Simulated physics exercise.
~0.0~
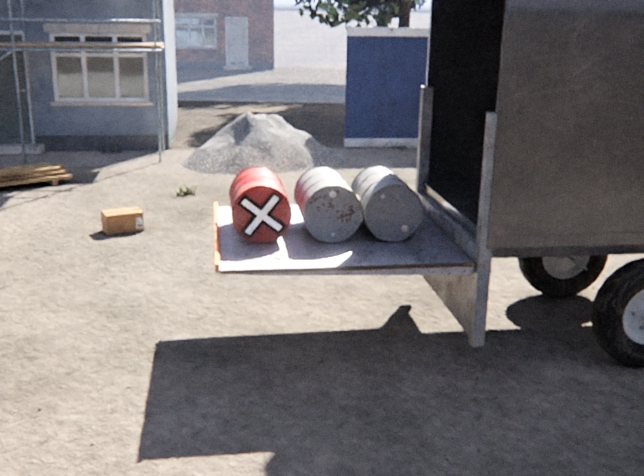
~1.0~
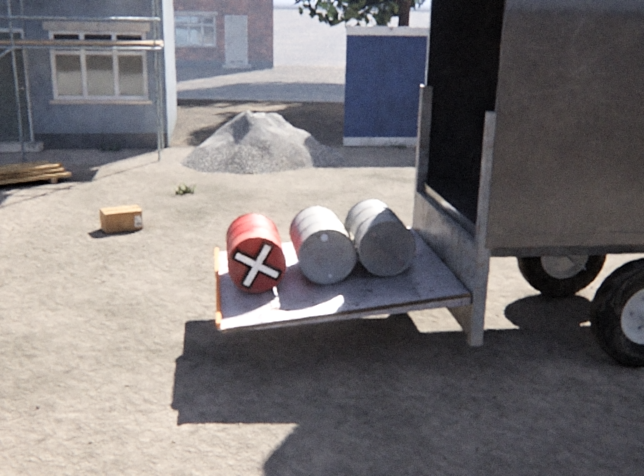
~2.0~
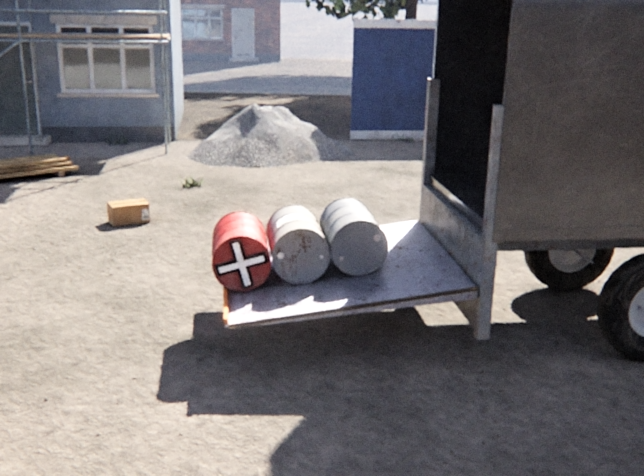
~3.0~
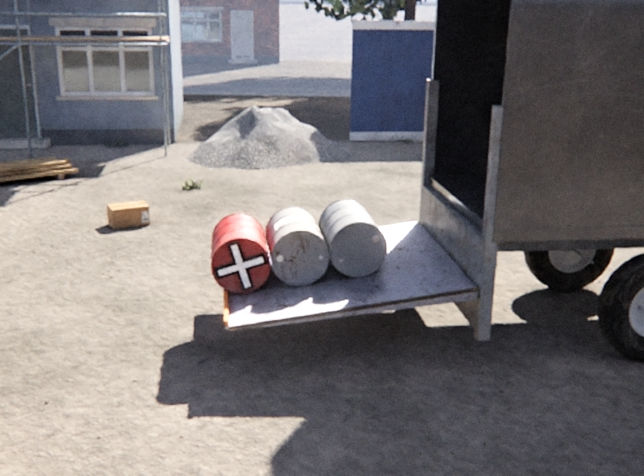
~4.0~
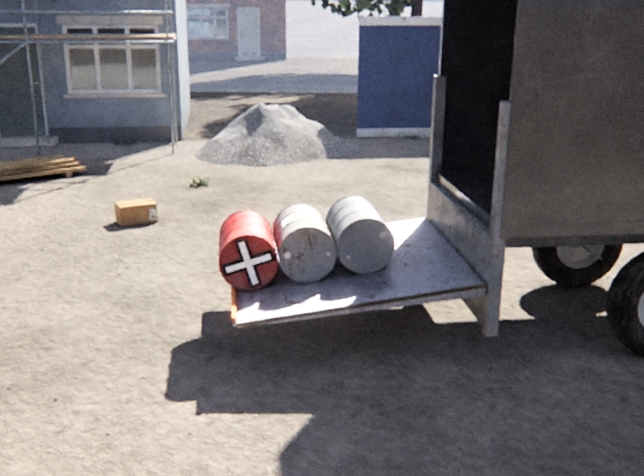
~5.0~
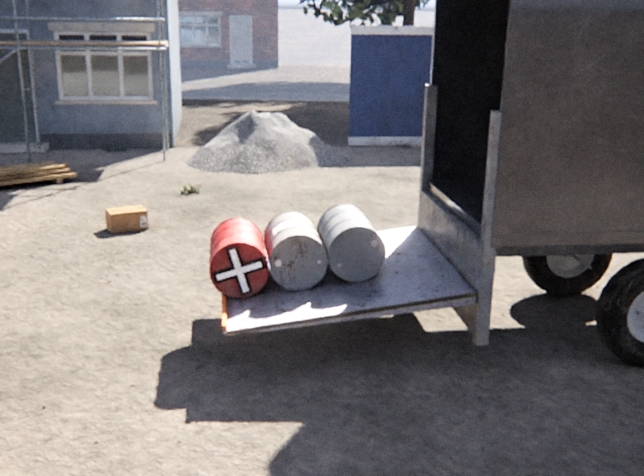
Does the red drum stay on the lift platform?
Yes, the red drum stays on the platform. It rolls a little to the left and comes to rest near the outer edge, with the grey drums beside it.
A red drum marked with a white cross lies at the left of two grey drums on the lowered platform behind a dark van body, seen from the side in a slightly swaying view. Around them is a sunlit dirt yard with a grey gravel heap, a small cardboard box, a blue container and a house with scaffolding. The platform drops a short way and its outer left end tips down. The drums roll a little to the left, the cross turning as the red one goes. They settle side by side near the outer edge, all still on the platform.
